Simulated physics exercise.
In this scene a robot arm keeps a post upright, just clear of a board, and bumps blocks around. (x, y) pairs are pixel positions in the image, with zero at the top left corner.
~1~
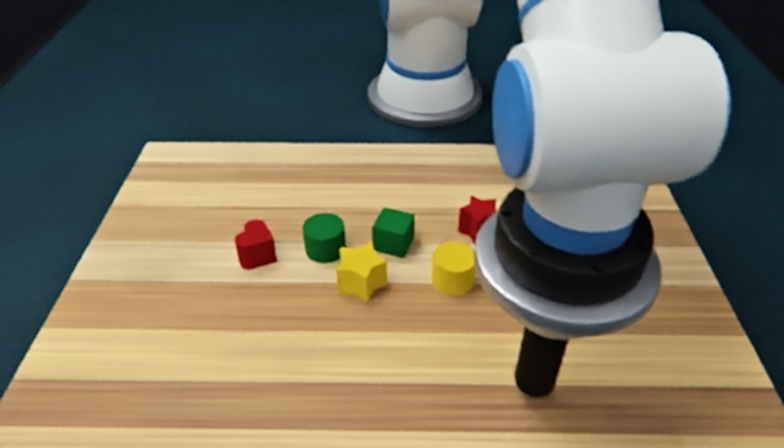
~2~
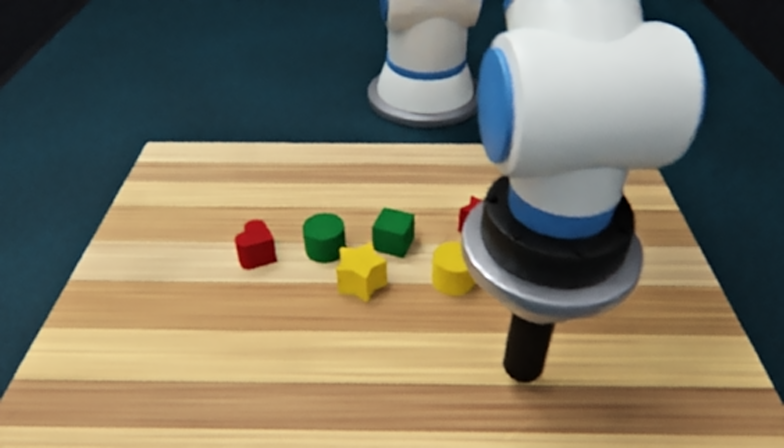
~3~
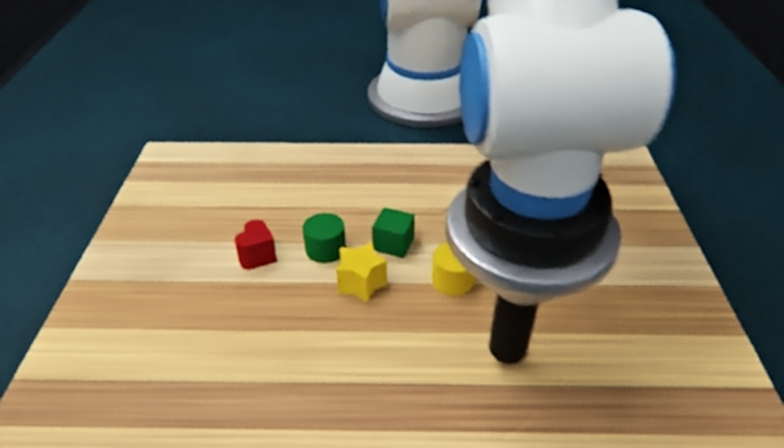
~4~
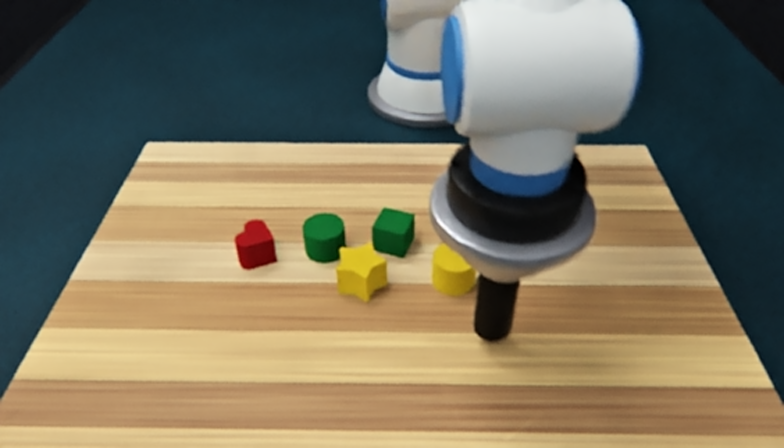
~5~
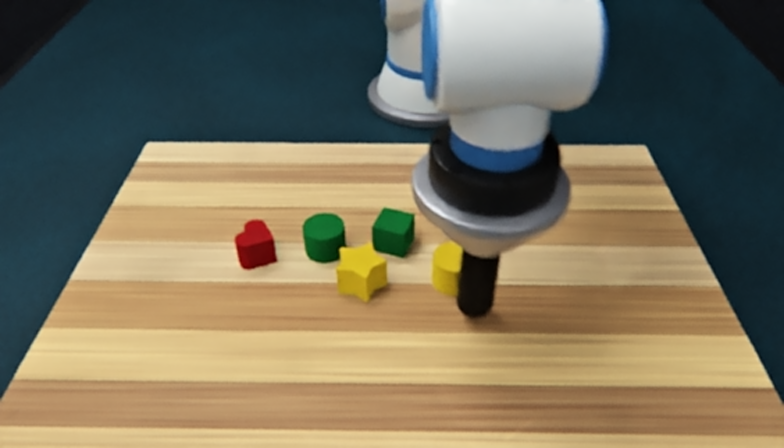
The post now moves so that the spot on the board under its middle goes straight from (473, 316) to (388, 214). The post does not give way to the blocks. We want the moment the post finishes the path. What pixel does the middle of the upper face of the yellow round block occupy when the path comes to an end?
In the picture, it is at (430, 193).
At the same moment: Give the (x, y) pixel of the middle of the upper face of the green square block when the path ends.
The centre of its top face lies at (363, 206).
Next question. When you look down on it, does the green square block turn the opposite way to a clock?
I'd say yes.
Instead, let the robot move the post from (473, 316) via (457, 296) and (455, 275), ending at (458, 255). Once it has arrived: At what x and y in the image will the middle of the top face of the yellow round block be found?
At (439, 211).
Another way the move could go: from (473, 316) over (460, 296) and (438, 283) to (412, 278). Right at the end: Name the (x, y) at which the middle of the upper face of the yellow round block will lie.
I think it will end close to (436, 231).
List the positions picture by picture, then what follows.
The first picture shows lower end of the post (534, 382), tops of blocks, green square block (394, 220), yellow round block (455, 256), red star block (481, 207).
The second picture shows post (522, 368), blocks as before.
The third picture shows post (508, 350), blocks as before.
The fourth picture shows post (492, 329), blocks as before.
The fifth picture shows post (475, 305), green square block (394, 220), yellow round block (455, 256), red star block hidden.
The first path, step by step. One third of the way, post (443, 266); yellow round block (439, 227).
Two thirds of the way, post (414, 233); green square block (381, 213), turned 15° anticlockwise; yellow round block (432, 199).
At the end, post (388, 204); green square block (363, 206), turned 50° anticlockwise; yellow round block (430, 193); red star block not moved.
